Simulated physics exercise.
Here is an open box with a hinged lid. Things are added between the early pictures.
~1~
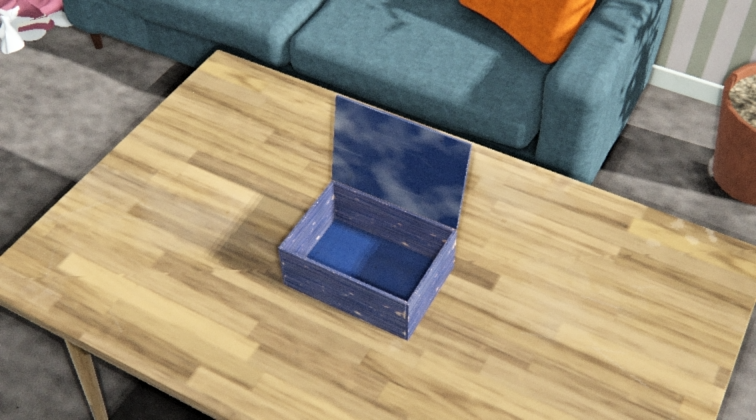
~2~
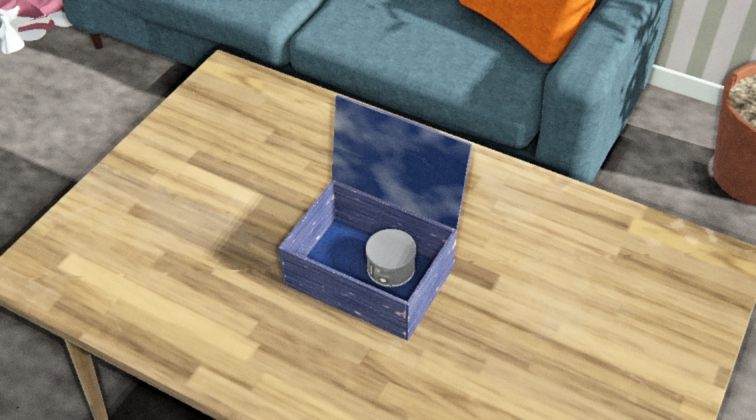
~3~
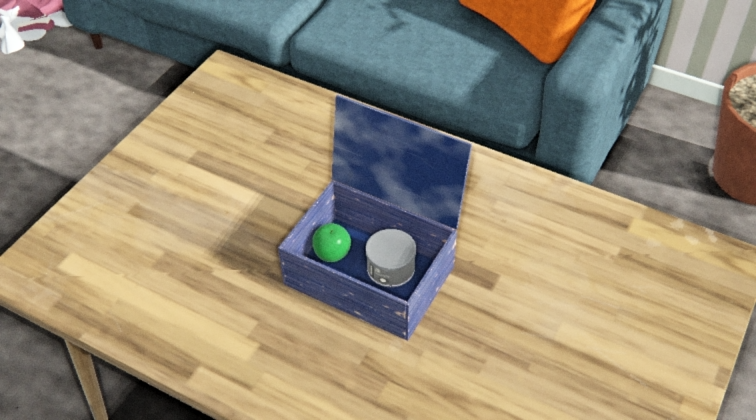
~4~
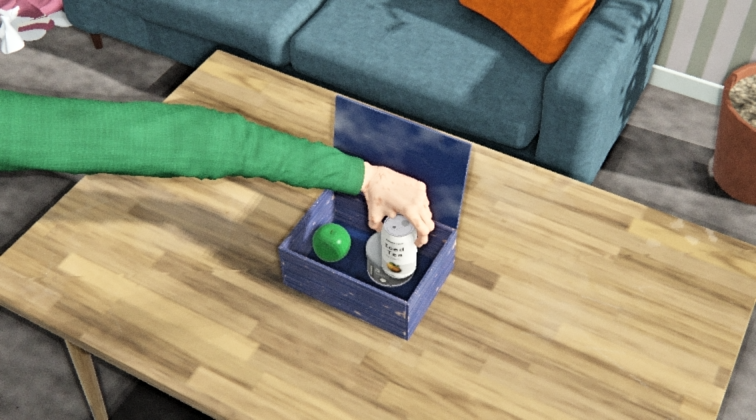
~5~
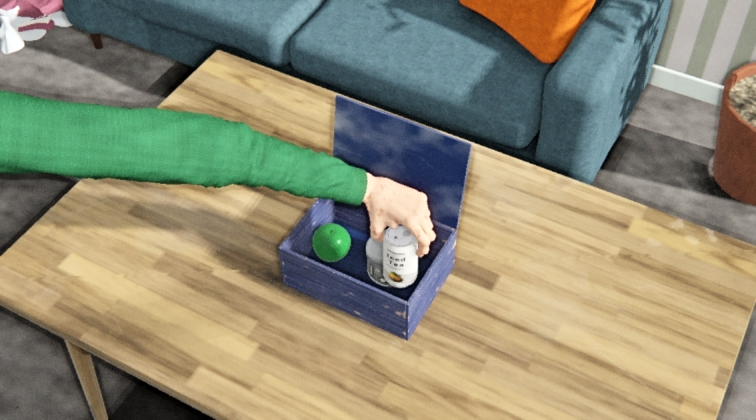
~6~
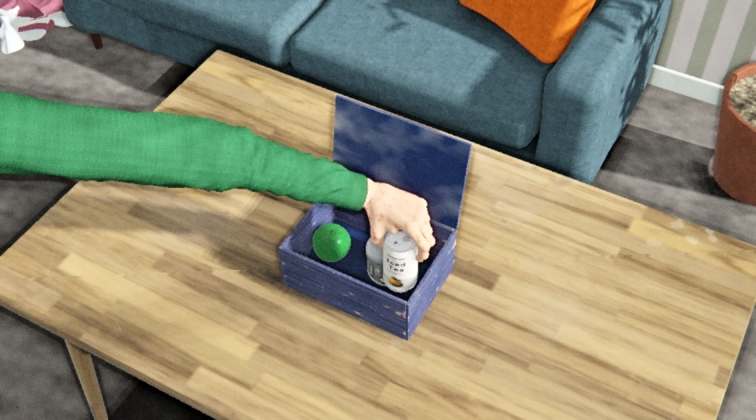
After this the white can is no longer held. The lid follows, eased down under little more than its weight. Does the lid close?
The lid is held up.
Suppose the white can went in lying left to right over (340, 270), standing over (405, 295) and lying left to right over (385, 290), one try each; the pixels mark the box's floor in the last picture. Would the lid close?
First, it shuts flat; second, it will not close; third, it shuts flat.
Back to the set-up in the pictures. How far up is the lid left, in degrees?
Some 8° above the rim.
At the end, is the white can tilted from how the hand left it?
The white can keeps its pose.
Then, 1.00 s after the last picture, lid starting down; white can slid about its own width near (400, 283).
Then, 1.60 s after the last picture, lid 59° above the rim; white can slid about its own width near (400, 283).
Then, 2.00 s after the last picture, lid 28° above the rim; white can slid about its own width near (400, 283).
At rest, lid 9° above the rim; moved from the start, white can; the other 2 in place. Seen from the same camera at the end, white can near (400, 283).
